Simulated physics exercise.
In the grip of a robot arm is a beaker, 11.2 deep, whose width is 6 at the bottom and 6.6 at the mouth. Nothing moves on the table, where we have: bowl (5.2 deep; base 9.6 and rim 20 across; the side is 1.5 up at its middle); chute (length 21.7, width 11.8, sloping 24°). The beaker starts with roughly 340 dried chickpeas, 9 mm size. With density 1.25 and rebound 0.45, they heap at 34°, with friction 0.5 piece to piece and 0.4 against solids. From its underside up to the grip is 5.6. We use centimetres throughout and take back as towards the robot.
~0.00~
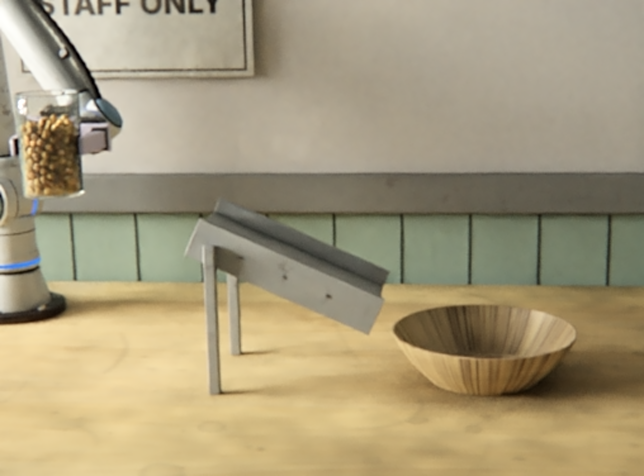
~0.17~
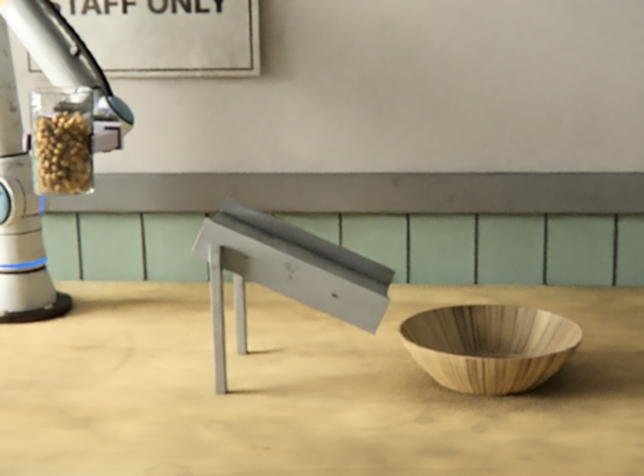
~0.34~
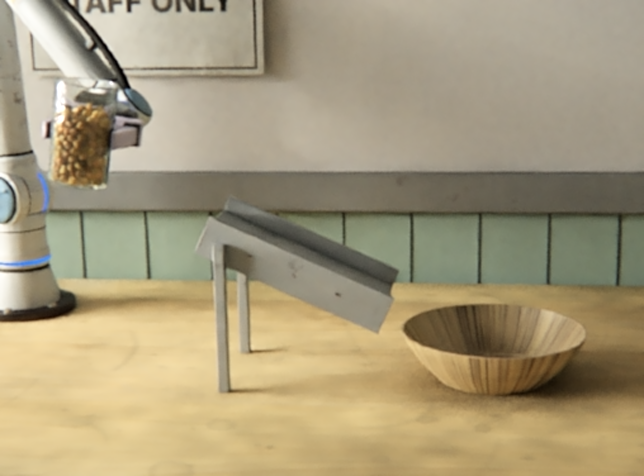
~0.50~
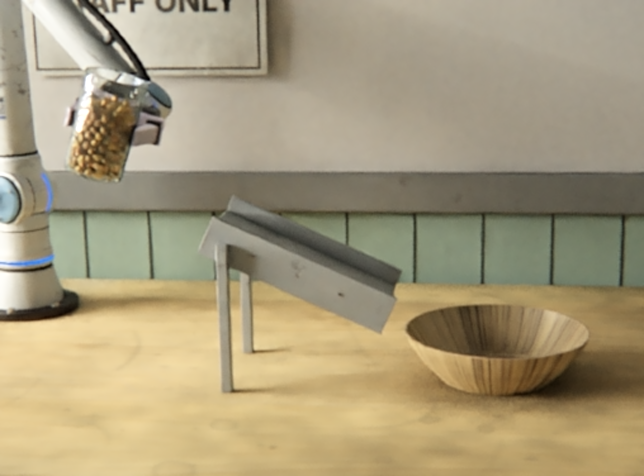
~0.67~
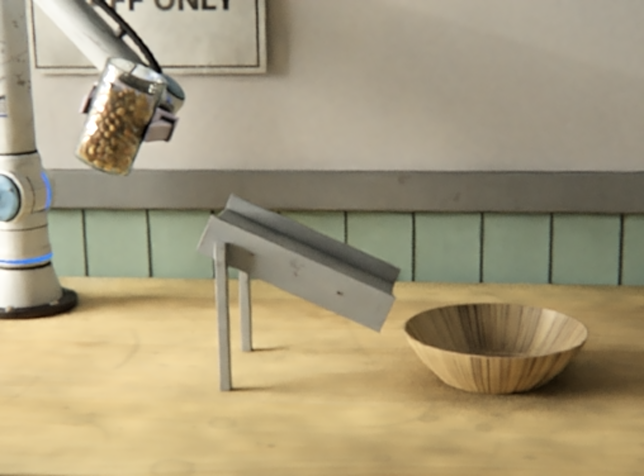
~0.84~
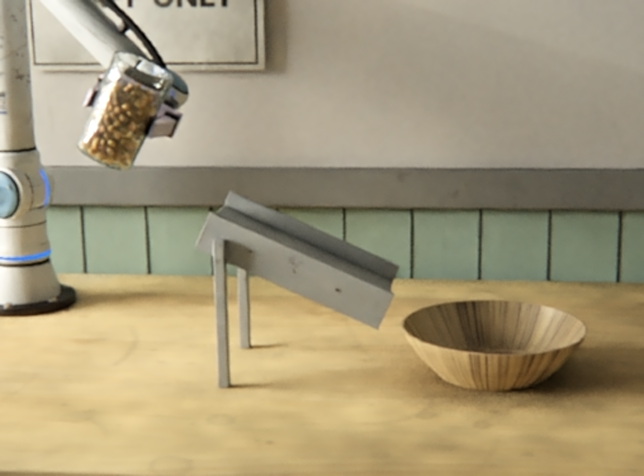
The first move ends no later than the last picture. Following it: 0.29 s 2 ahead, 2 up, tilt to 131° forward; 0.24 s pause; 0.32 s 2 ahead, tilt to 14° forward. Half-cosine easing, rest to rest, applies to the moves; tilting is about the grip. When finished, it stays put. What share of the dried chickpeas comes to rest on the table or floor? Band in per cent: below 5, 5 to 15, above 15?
Band: Above 15.
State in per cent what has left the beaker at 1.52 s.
Around 100 percent at that moment.
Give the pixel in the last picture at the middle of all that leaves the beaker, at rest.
It sits close to (257, 363).
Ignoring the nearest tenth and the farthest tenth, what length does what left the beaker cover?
It covers about 50 centimetres.
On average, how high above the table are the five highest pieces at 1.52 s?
Close to 18 cm above the tabletop.
By 1.18 s, tilted 131° forward, highest piece 33 above the table; 266 in the beaker, 71 on the chute or in flight.
By 1.52 s, tilted 78° forward, highest piece 19 above the table; 181 on the table or floor, 29 in the bowl, 127 on the chute or in flight.
By 1.89 s, tilted 14° forward, highest piece 9 above the table; 221 on the table or floor, 115 in the bowl, 1 on the chute or in flight.
By 2.94 s, tilted 14° forward, highest piece 3 above the table; 221 on the table or floor, 116 in the bowl.
Final count, 221 on the table or floor, 116 in the bowl. That is 66 % on the table or floor.
